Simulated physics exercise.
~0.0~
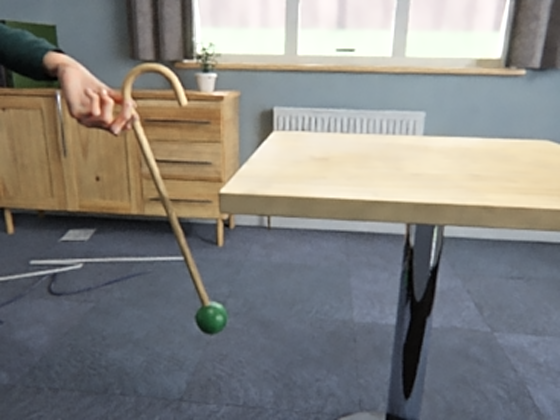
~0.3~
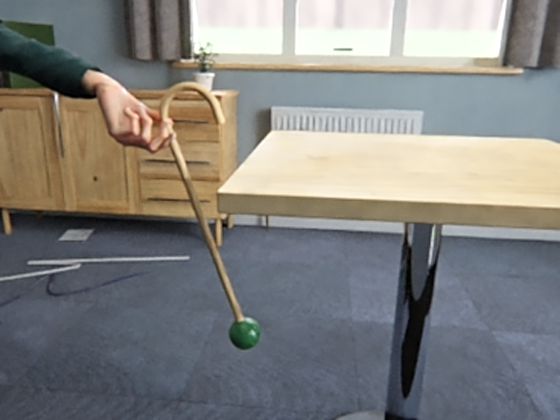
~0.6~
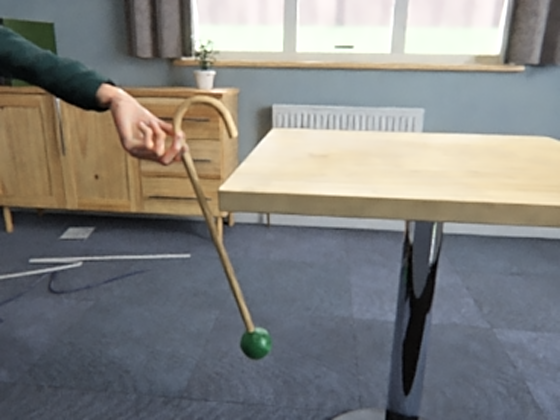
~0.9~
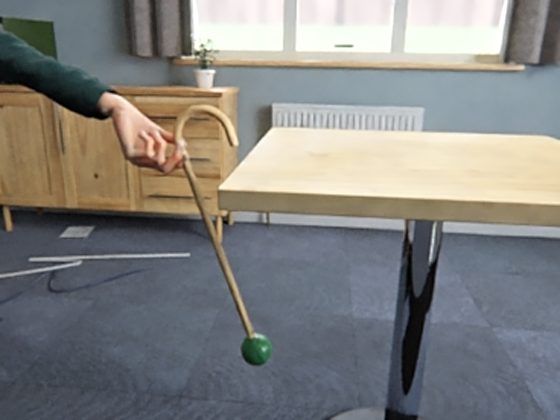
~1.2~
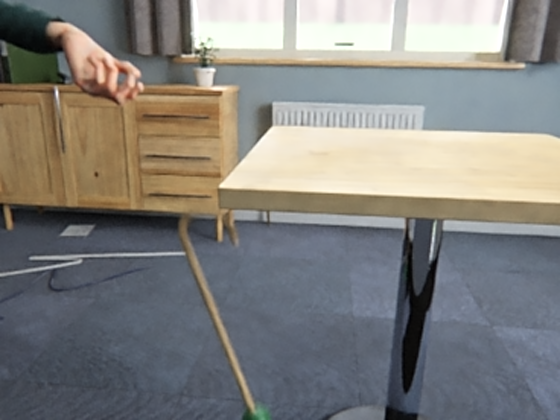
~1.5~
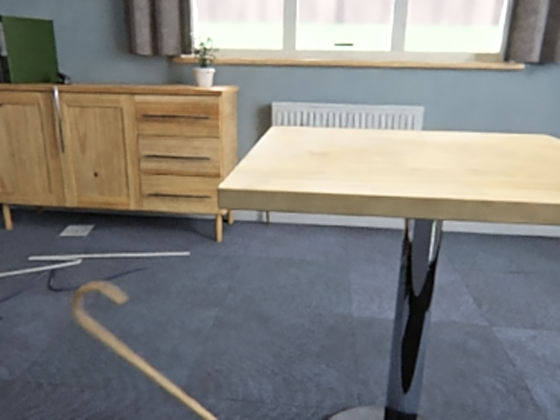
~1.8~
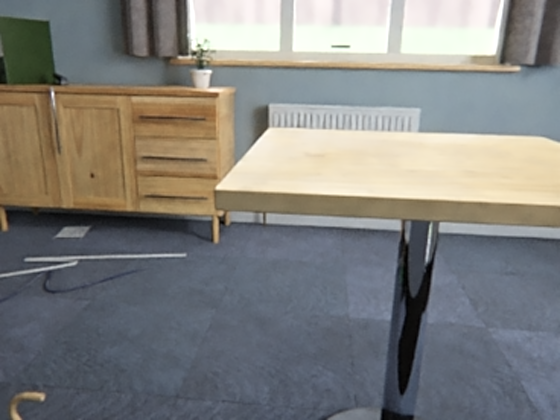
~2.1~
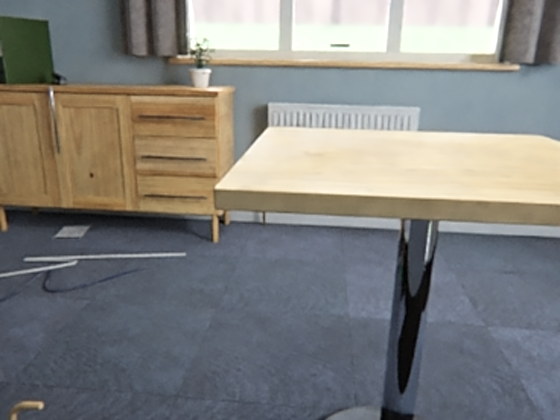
Hand holding a green-ended hooked stick near a wooden table's edge, releasing it and withdrawing as it falls to the floor.
